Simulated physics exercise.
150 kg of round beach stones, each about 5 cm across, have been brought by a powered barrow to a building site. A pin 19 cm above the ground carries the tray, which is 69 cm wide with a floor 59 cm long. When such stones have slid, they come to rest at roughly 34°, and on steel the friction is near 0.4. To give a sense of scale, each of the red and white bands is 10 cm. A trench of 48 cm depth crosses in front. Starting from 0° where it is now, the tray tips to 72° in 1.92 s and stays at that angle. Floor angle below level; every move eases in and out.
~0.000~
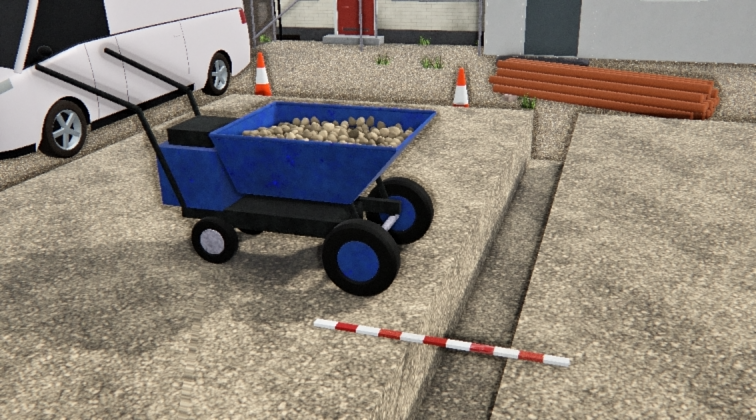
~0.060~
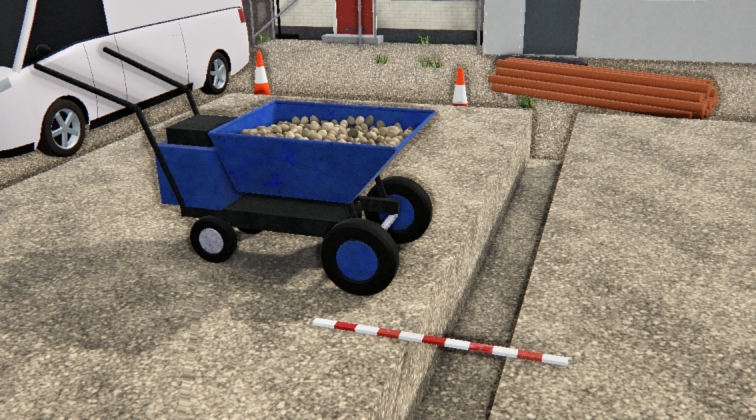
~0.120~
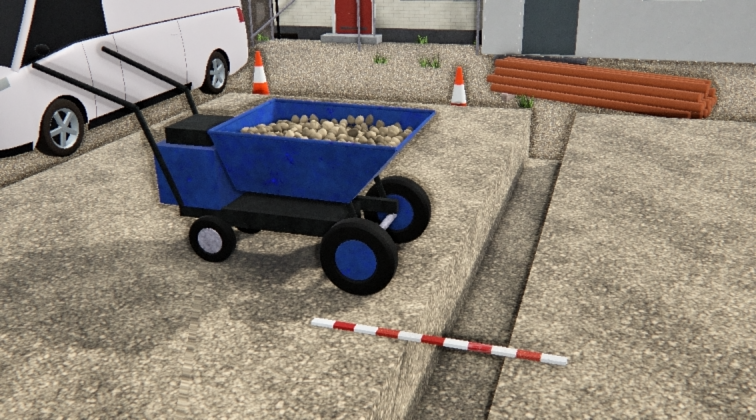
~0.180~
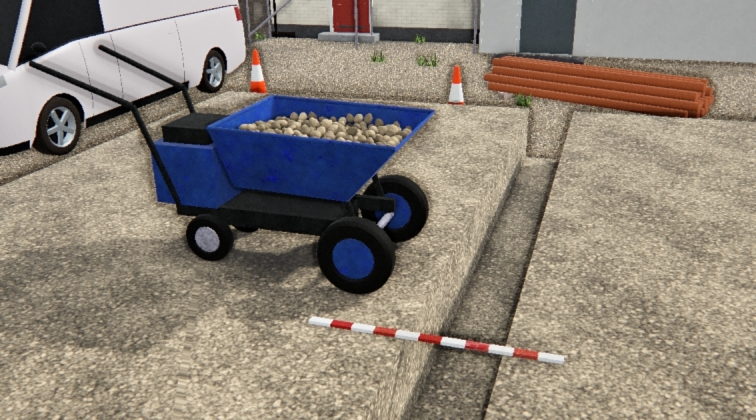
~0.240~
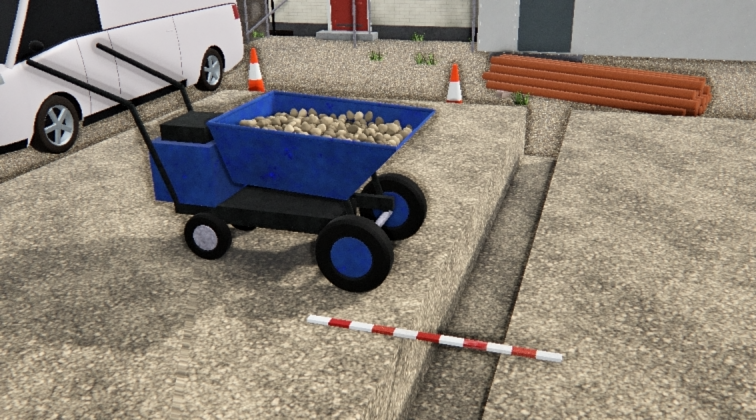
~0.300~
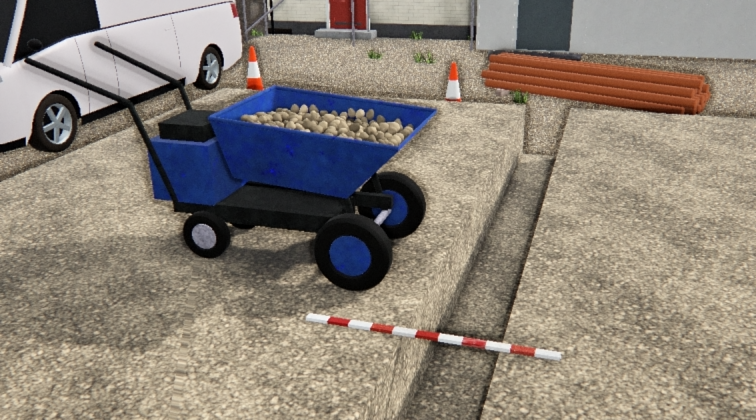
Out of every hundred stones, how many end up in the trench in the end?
Around 46 in every hundred.
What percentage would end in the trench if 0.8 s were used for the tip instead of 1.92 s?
Roughly 30 per cent would.
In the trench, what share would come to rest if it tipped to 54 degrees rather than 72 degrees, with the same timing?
Roughly 45% would end there.
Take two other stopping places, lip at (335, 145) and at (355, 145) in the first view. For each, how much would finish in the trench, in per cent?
Roughly 100 percent for the first, and 95 percent for the second.
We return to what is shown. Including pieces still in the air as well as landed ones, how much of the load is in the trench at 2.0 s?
25 per cent or so by then.
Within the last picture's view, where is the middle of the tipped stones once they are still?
Near (534, 280).
After 1.4 s the floor is at 61°; 97 % in the tray, 3 % in the trench; the foremost stones are at (510, 254).
After 2.0 s the floor is at 72°; 26 % in the tray, 26 % in the trench, 48 % past the trench; the foremost stones are at (673, 300).
After 2.4 s the floor is at 72°; 6 % in the tray, 38 % in the trench, 56 % past the trench; the foremost stones are at (746, 306).
After 4.3 s the floor is at 72°; 0 % in the tray, 46 % in the trench, 54 % past the trench; the foremost stones are past the picture's edge.
